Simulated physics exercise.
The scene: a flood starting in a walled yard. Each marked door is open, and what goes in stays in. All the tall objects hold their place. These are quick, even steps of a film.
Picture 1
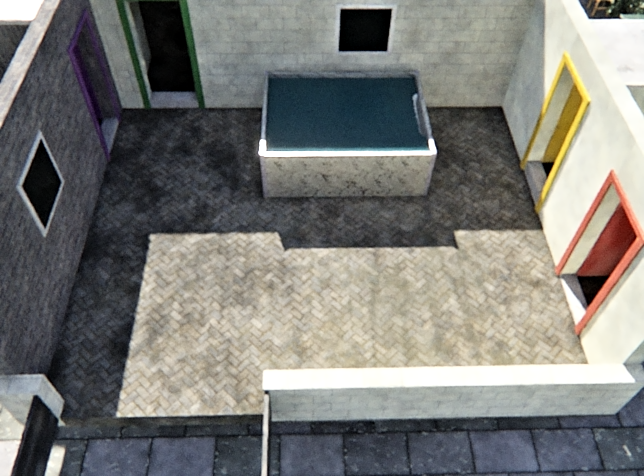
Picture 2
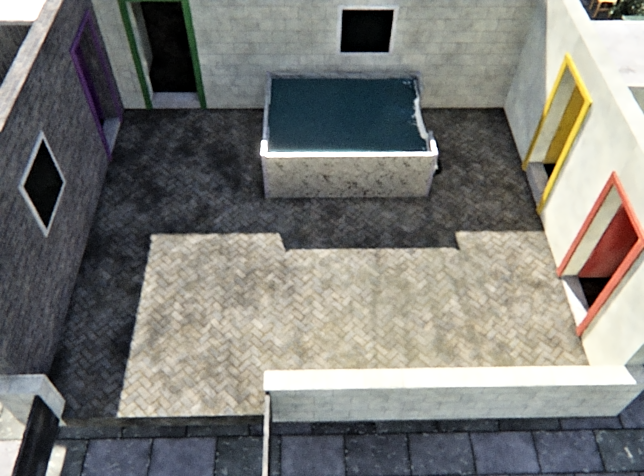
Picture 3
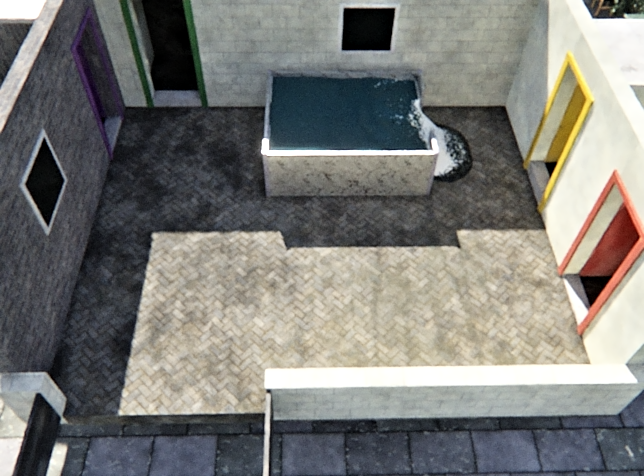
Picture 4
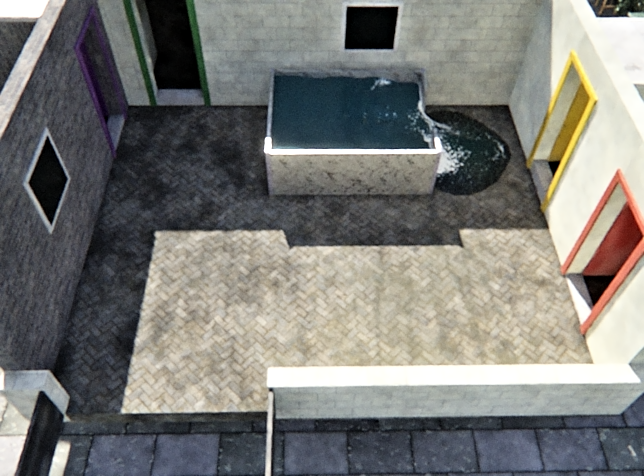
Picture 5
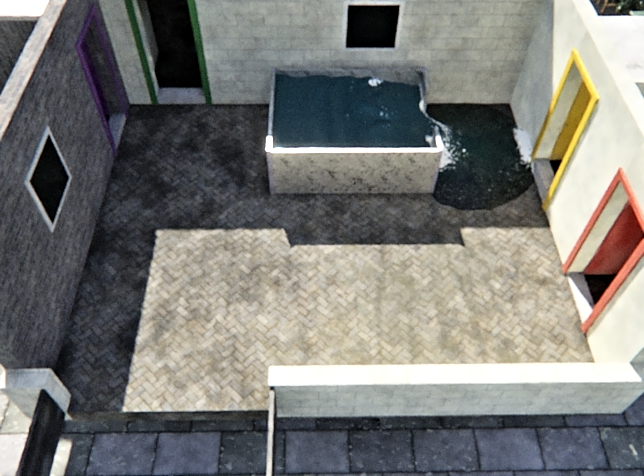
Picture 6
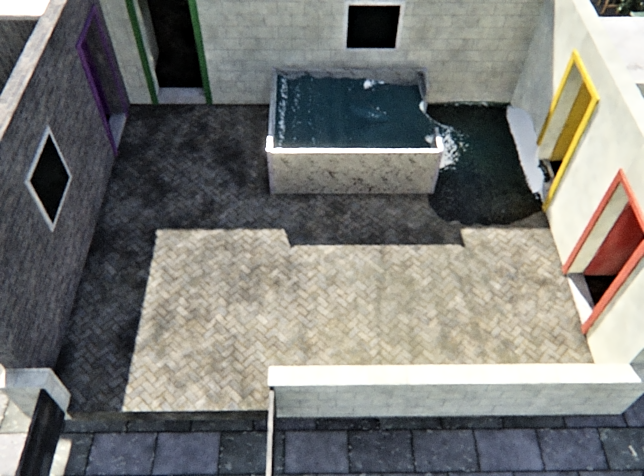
The clip opens on a walled yard with a full, still tank near the back wall. Water breaks out at the tank's right side, foaming as it spreads in a dark pool across the paving. The pool reaches the right wall by the yellow doorway, then widens toward the sunlit paving.
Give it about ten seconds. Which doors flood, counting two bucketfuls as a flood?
One by one: The green door stays under that; the yellow door takes more than that; the red door takes more than that; the purple door stays under that.
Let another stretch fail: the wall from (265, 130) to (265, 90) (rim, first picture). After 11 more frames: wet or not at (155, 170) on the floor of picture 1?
Answer: Flooded.
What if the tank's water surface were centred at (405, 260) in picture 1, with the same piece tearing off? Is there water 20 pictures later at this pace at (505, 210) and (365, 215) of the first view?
One after the other: Under water, dry.
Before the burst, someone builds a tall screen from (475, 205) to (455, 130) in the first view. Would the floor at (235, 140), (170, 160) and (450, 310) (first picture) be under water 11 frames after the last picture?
In that order: Not flooded, free of water, wet.
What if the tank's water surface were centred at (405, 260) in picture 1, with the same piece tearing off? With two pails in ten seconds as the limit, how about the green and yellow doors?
My reading: The green door stays under; the yellow door holds.
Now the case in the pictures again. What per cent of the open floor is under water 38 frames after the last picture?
Roughly 80 per cent.
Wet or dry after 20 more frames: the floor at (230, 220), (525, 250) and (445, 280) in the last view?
One after the other: Clear, flooded, wet.
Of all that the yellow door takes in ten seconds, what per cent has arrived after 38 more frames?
I make it 95 per cent.
A moment on, water covers 15 % of the floor; the green door not reached, the yellow door over two buckets in, the red door wet at the sill, nothing in, the purple door not reached.
Next, water covers 25 % of the floor; the green door not reached, the yellow door far over two buckets in, the red door under two buckets in, the purple door not reached.
Then, water covers 40 % of the floor; the green door wet at the sill, nothing in, the yellow door far over two buckets in, the red door under two buckets in, the purple door not reached.
Later, water covers 80 % of the floor; the green door wet at the sill, nothing in, the yellow door far over two buckets in, the red door over two buckets in, the purple door wet at the sill, nothing in.
In the end, water covers 95 % of the floor; the green door wet at the sill, nothing in, the yellow door far over two buckets in, the red door over two buckets in, the purple door wet at the sill, nothing in.
